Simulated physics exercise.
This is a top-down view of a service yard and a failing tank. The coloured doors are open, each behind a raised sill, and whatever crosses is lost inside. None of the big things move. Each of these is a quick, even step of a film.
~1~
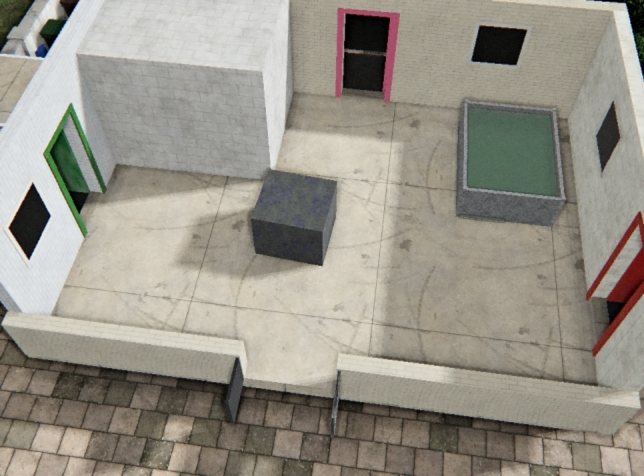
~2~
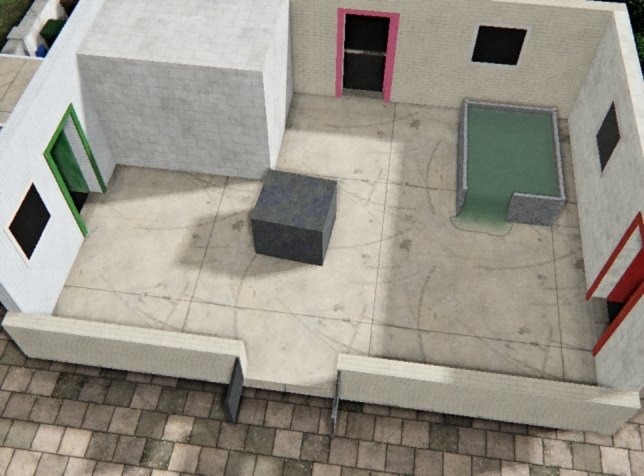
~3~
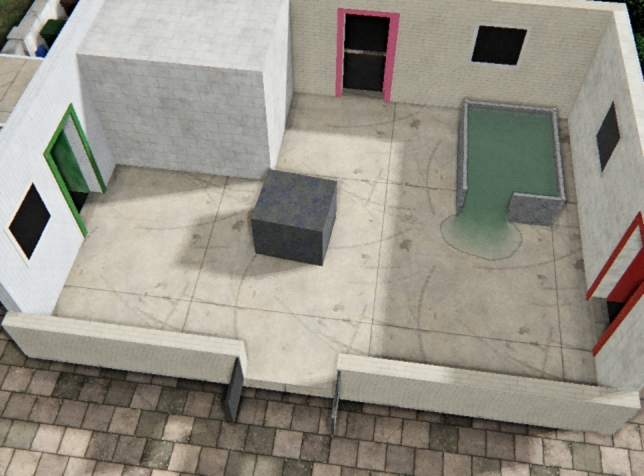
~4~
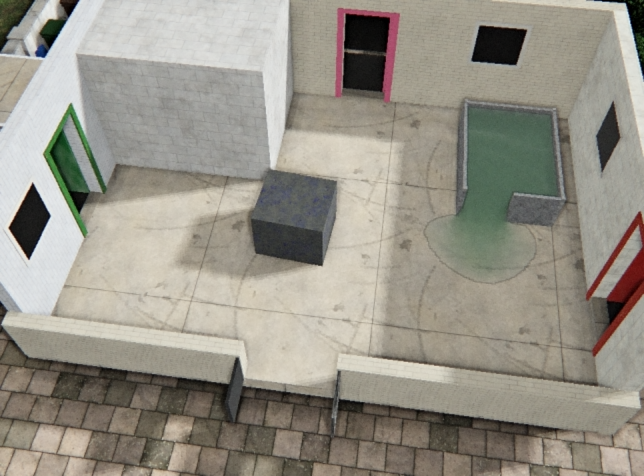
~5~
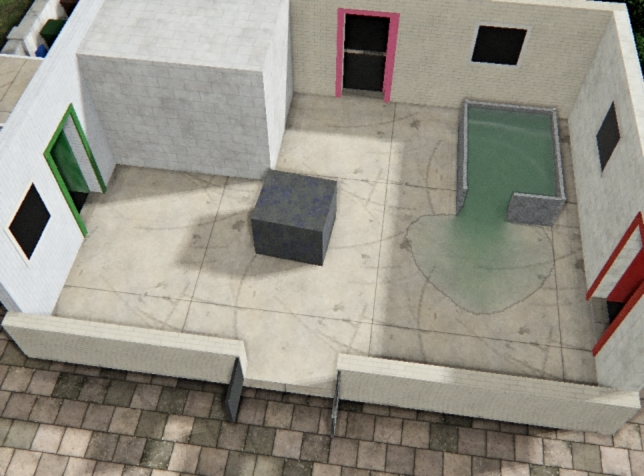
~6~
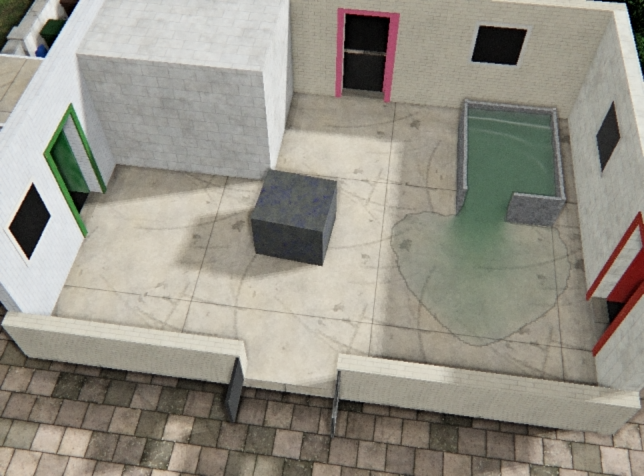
Greenish water poured through a gap in the front of a raised stone tank in a walled yard, then spread across the pale floor in a widening puddle while the dark block nearby stayed still.
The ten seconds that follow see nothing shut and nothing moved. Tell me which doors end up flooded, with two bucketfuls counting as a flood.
The pink door will not count as flooded. The red door will not count as flooded. The green door will not count as flooded.
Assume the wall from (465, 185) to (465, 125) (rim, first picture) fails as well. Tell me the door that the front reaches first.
The pink-painted one, I reckon.
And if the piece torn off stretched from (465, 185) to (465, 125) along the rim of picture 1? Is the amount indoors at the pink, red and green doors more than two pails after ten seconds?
Result per door - pink door: Exceeds; red door: Does not exceed; green door: Exceeds.
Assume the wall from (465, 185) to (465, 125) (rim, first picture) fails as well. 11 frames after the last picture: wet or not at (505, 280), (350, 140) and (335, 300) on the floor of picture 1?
Taken one by one: Unaffected, then sodden, then sodden.
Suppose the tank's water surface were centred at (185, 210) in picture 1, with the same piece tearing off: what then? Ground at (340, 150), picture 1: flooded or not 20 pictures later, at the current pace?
Untouched.
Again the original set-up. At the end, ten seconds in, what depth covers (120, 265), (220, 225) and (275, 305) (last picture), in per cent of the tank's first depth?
First 12, next 2, last 8 in a hundred.
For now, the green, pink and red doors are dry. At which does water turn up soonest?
It would be the red-painted one.
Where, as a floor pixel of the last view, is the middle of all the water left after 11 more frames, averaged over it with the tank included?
Around pixel (488, 238) of the last picture.
A moment on, water covers 25 % of the floor; the pink door not reached, the red door wet at the sill, nothing in, the green door not reached.
Next, water covers 35 % of the floor; the pink door not reached, the red door wet at the sill, nothing in, the green door not reached.
Then, water covers 40 % of the floor; the pink door not reached, the red door wet at the sill, nothing in, the green door not reached.
Later, water covers 60 % of the floor; the pink door not reached, the red door wet at the sill, nothing in, the green door wet at the sill, nothing in.
In the end, water covers 75 % of the floor; the pink door not reached, the red door wet at the sill, nothing in, the green door under two buckets in.
